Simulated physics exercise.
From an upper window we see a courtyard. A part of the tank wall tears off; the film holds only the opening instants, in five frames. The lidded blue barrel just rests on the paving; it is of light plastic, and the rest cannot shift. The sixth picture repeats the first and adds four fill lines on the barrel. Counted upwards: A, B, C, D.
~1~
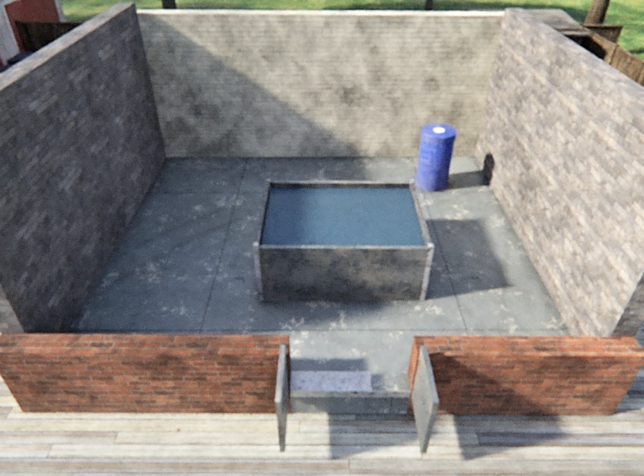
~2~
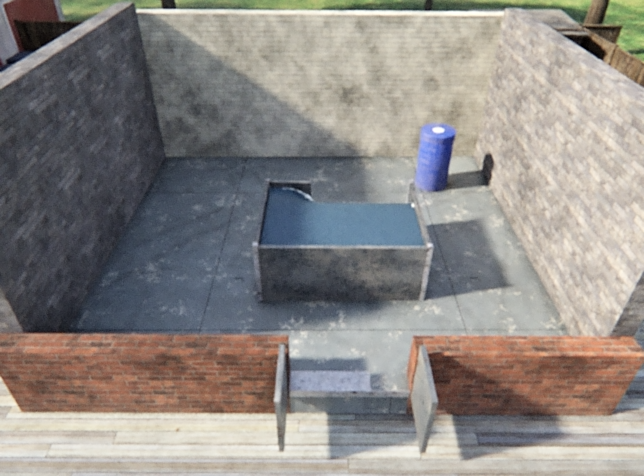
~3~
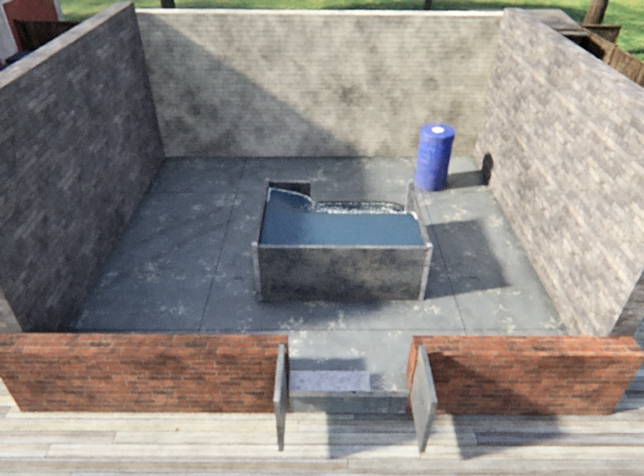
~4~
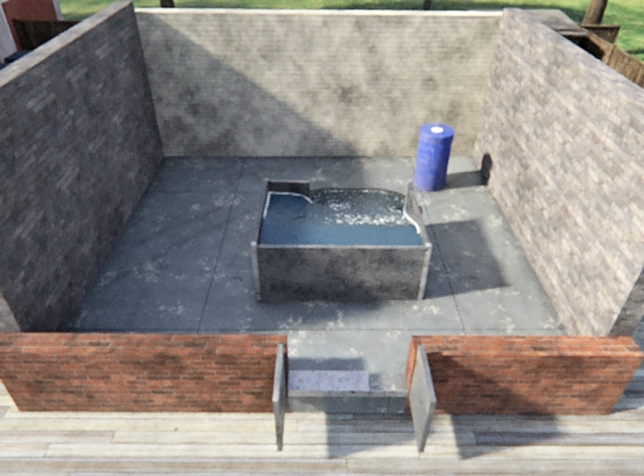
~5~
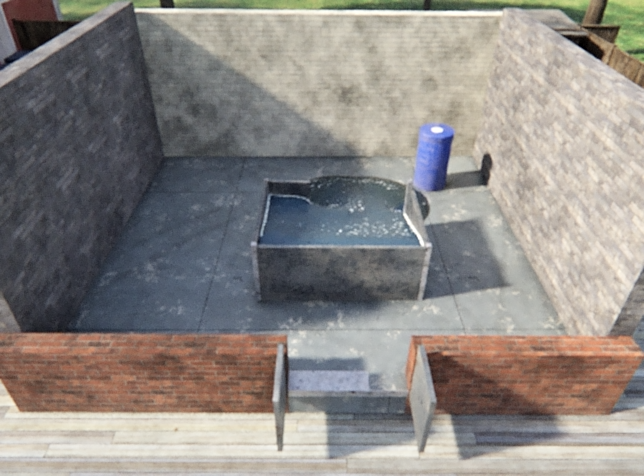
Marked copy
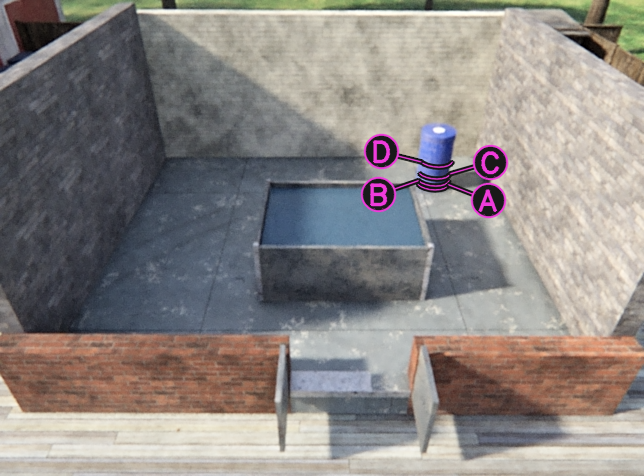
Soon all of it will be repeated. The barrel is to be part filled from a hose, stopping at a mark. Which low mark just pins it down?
Go for D.
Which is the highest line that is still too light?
Line C.
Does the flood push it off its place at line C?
Yes.
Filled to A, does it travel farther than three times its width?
Yes, it does.
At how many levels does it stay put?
One of the four.
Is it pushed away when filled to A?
Yes, that goes wrong.
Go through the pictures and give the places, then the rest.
Lid of the blue barrel at (440, 131); tank full, its middle at (341, 216); open gate at (351, 339), in the first picture.
Water covers 2 % of the ground, mostly out of sight from here, in the second picture.
Water covers 5 % of the ground, mostly out of sight from here, in the third picture.
In the fourth picture, 8 % of the ground wet, in view closest to the barrel at (417, 212).
Lid of the blue barrel at (438, 130); 11 % of the ground wet, in view closest to the barrel at (421, 196), in the fifth picture.
On the marked copy, A at (435, 189); B at (435, 186); C at (436, 179); D at (438, 167); from the bottom up A, B, C, D.
With A, it is pushed about 6 times its own width away.
With B, it is pushed about 4 times its own width away.
With C, it is pushed about half its own width away.
With D, it does not move.
